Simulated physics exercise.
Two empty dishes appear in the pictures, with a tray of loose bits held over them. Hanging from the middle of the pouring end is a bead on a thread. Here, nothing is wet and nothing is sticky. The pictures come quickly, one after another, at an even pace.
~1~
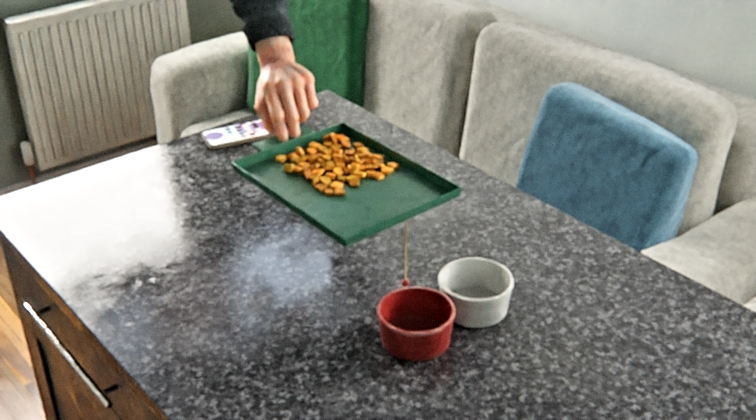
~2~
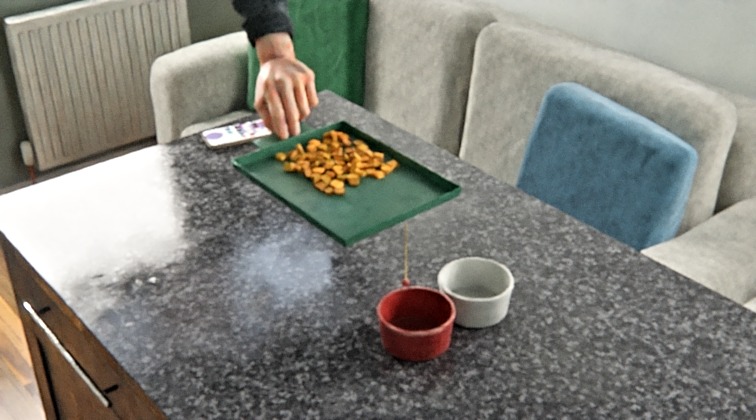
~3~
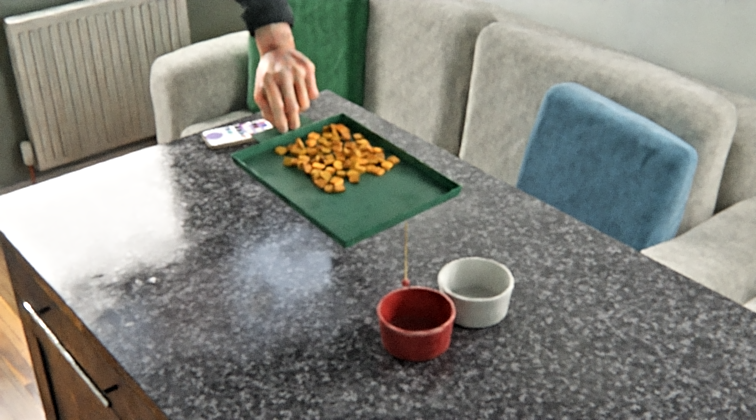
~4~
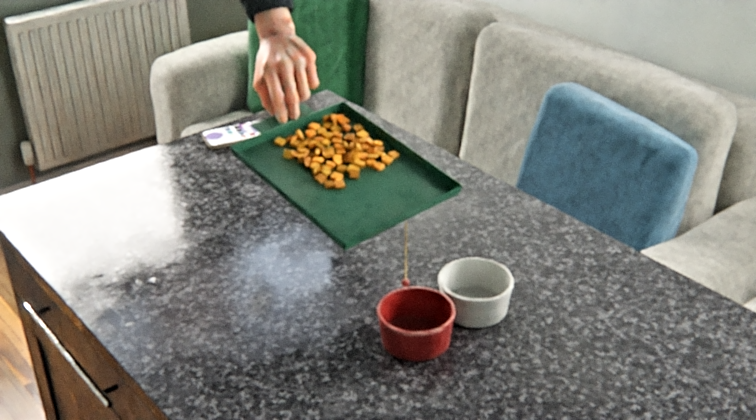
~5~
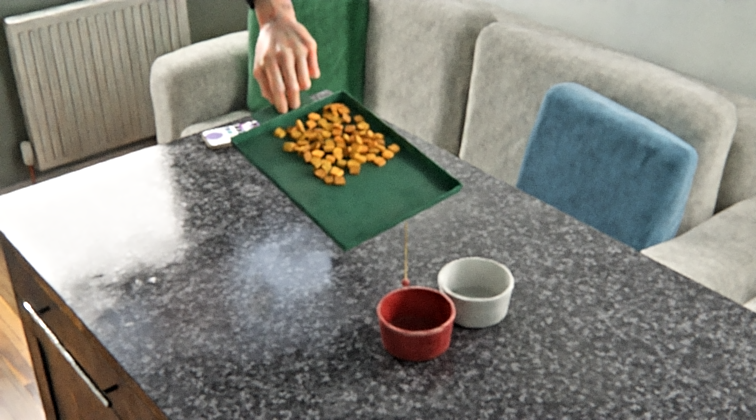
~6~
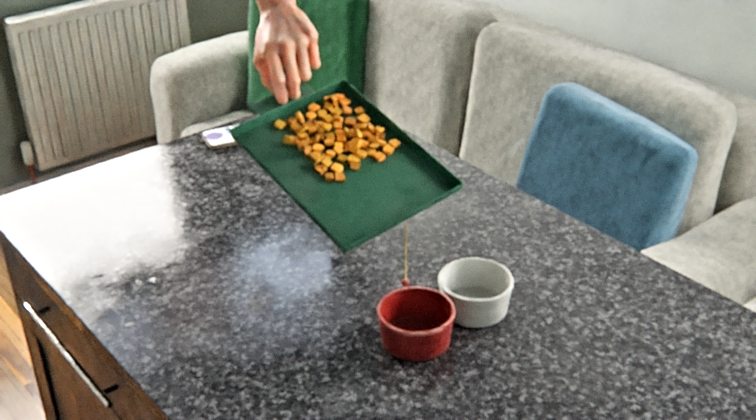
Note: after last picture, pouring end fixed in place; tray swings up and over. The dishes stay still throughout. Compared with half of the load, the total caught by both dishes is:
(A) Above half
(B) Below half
Below half (B).
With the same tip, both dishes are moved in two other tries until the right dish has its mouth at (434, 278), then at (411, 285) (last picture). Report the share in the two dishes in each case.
60, then 50 %.
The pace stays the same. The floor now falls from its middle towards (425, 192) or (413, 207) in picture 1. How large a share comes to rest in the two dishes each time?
Lab note: Try 1 = 30 %, try 2 = 80 %.
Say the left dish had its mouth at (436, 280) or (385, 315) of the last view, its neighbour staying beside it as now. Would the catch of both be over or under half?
Result, first setup: A minority share; second setup: A majority share.
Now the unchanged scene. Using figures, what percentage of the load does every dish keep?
Roughly 30 in a hundred end in the left dish and roughly 0 in a hundred in the right dish.
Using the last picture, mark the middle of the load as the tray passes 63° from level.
The load's middle is around (367, 237).
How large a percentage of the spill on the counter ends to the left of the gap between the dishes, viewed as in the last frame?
I make it about 100 percent or so.
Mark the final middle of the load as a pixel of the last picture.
At about (372, 357), give or take.
Shortly afterwards, tray tipped steeply; near two thirds on the tray; near a third in the air.
Next, tray tipped past a quarter turn; near a quarter on the tray; near a quarter in the left dish; near a third outside both; a little in the air.
Some moments later, tray tipped past a quarter turn; near a quarter in the left dish; near two thirds outside both.
In the end, tray tipped past a quarter turn; near a quarter in the left dish; none at all in the right dish; near two thirds outside both.
